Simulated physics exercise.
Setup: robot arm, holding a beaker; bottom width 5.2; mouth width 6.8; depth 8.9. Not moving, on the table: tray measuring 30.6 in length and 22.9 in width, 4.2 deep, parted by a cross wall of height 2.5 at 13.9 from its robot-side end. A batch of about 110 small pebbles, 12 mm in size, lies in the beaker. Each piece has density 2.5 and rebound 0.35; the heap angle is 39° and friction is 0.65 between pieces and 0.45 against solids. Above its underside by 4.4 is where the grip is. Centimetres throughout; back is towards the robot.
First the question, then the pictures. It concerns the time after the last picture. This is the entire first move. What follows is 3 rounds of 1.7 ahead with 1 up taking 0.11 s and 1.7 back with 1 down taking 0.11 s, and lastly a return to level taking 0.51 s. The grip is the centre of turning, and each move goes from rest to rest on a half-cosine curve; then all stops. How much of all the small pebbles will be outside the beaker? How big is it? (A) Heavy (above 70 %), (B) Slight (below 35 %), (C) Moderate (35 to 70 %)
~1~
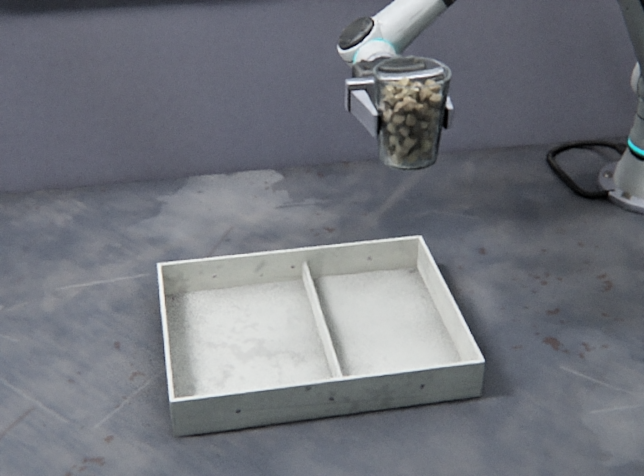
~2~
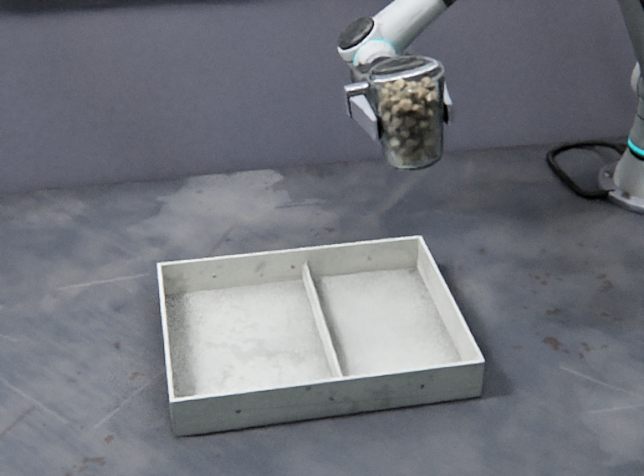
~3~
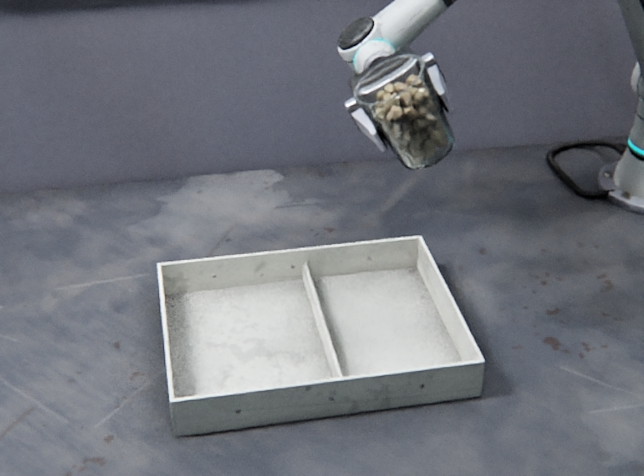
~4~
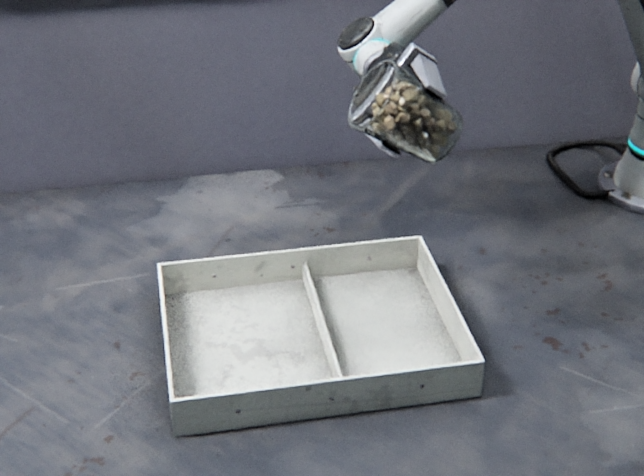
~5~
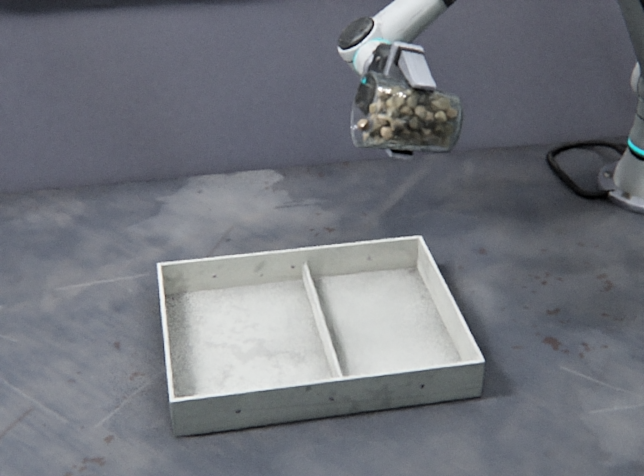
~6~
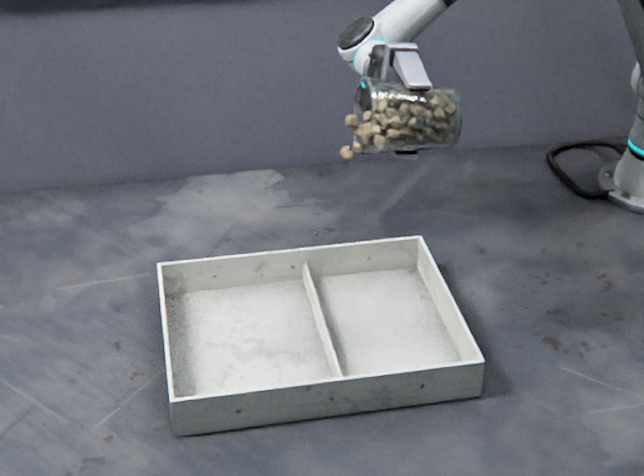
(C) Moderate (35 to 70 %).
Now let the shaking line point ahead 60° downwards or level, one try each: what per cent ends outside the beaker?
Estimates, in order: 5 % then 35 %.
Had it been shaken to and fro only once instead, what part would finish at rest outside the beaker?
That would give close to 15 percent.
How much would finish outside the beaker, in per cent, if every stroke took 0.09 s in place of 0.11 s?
Then roughly 65 percent.
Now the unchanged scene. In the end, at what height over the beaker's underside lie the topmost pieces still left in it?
Top of the fill: Near 6.0 cm.
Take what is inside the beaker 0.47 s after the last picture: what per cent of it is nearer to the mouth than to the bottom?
Share in the mouth half: About 60 %.
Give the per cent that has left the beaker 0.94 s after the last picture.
Roughly 45 per cent by then.
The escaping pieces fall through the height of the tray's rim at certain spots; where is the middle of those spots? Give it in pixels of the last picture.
Near (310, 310).
Then, 0.47 s on, tilted 83° forward, highest piece 28 above the table; 80 in the beaker, 9 in the far-side part, 5 in the robot-side part, 15 in flight or on a rim.
Then, 0.94 s on, tilted 36° forward, highest piece 29 above the table; 58 in the beaker, 35 in the far-side part, 15 in the robot-side part, 1 in flight or on a rim.
Then, 1.37 s on, level, highest piece 28 above the table; 58 in the beaker, 36 in the far-side part, 15 in the robot-side part.
Then, 2.42 s on, level, highest piece 28 above the table; 58 in the beaker, 36 in the far-side part, 15 in the robot-side part.
In the end, 58 in the beaker, 36 in the far-side part, 15 in the robot-side part. That is 47 % outside the beaker.
